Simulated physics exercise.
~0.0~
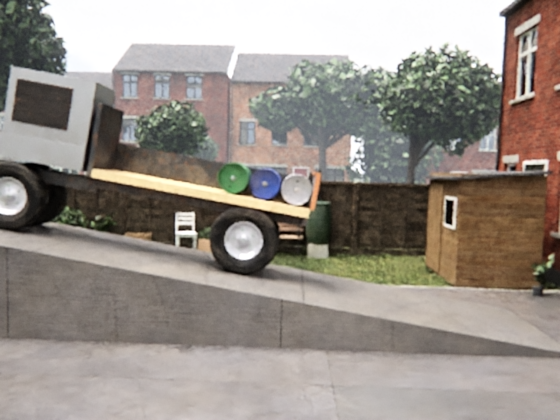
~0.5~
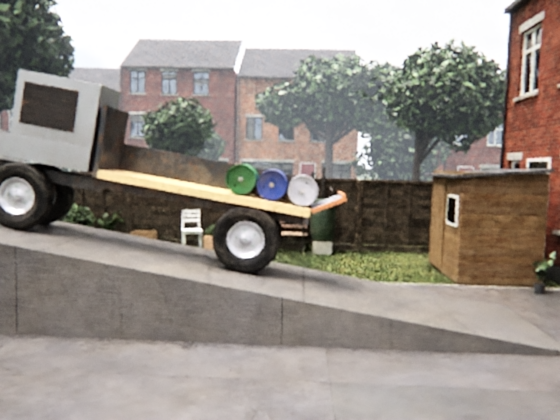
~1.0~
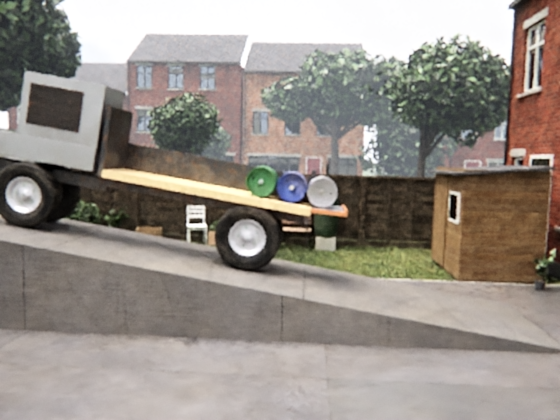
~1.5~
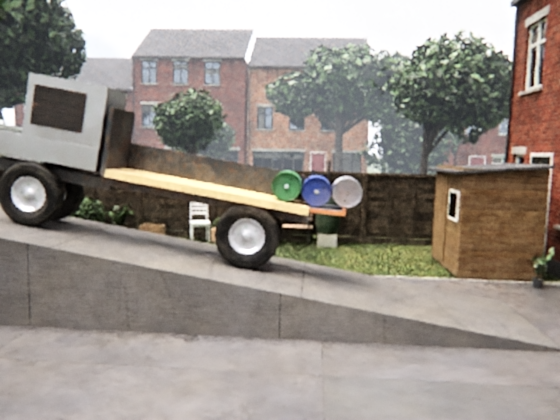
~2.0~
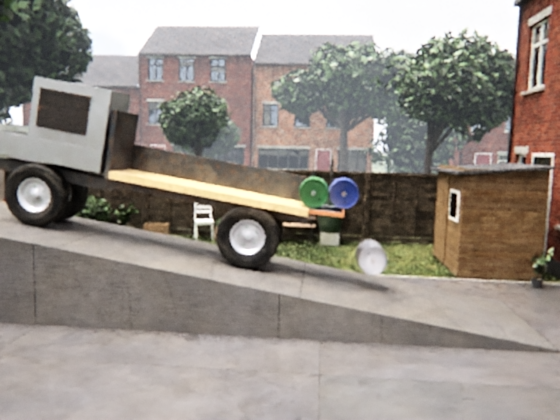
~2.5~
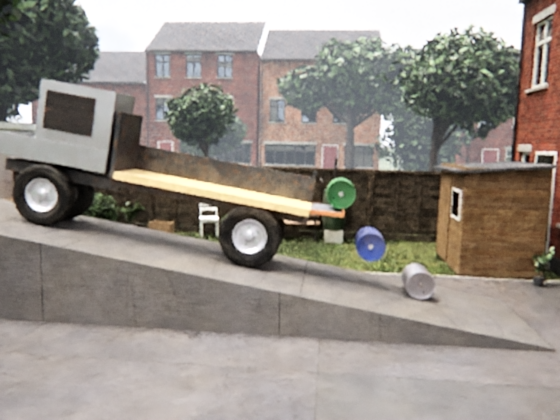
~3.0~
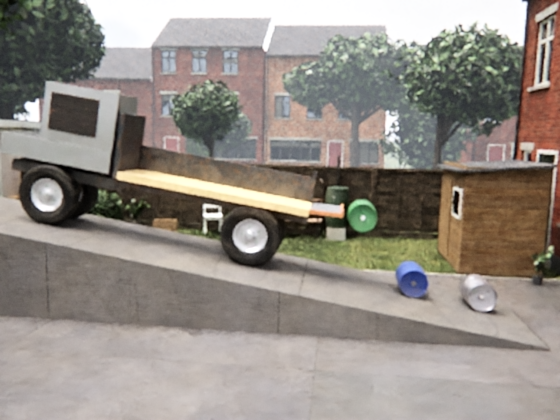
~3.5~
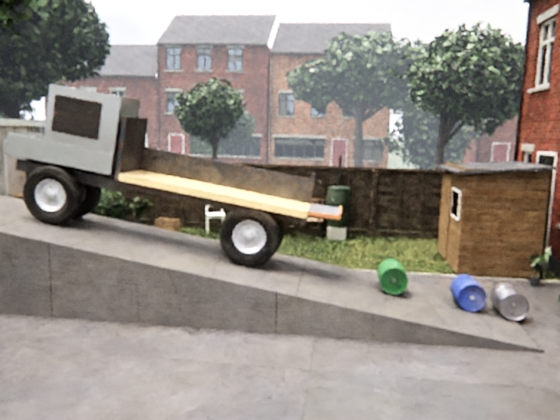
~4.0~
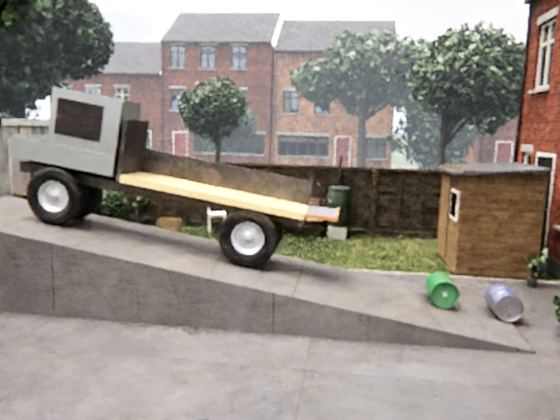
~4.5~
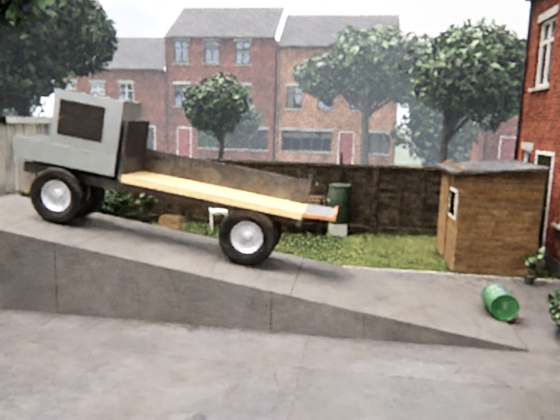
The video shows a flatbed truck parked on a slope as its tailgate drops and three kegs, pale, blue and green, roll right and fall off the back in that order. They tumble down the ramp, and at the end only the green one remains in view near the bottom.
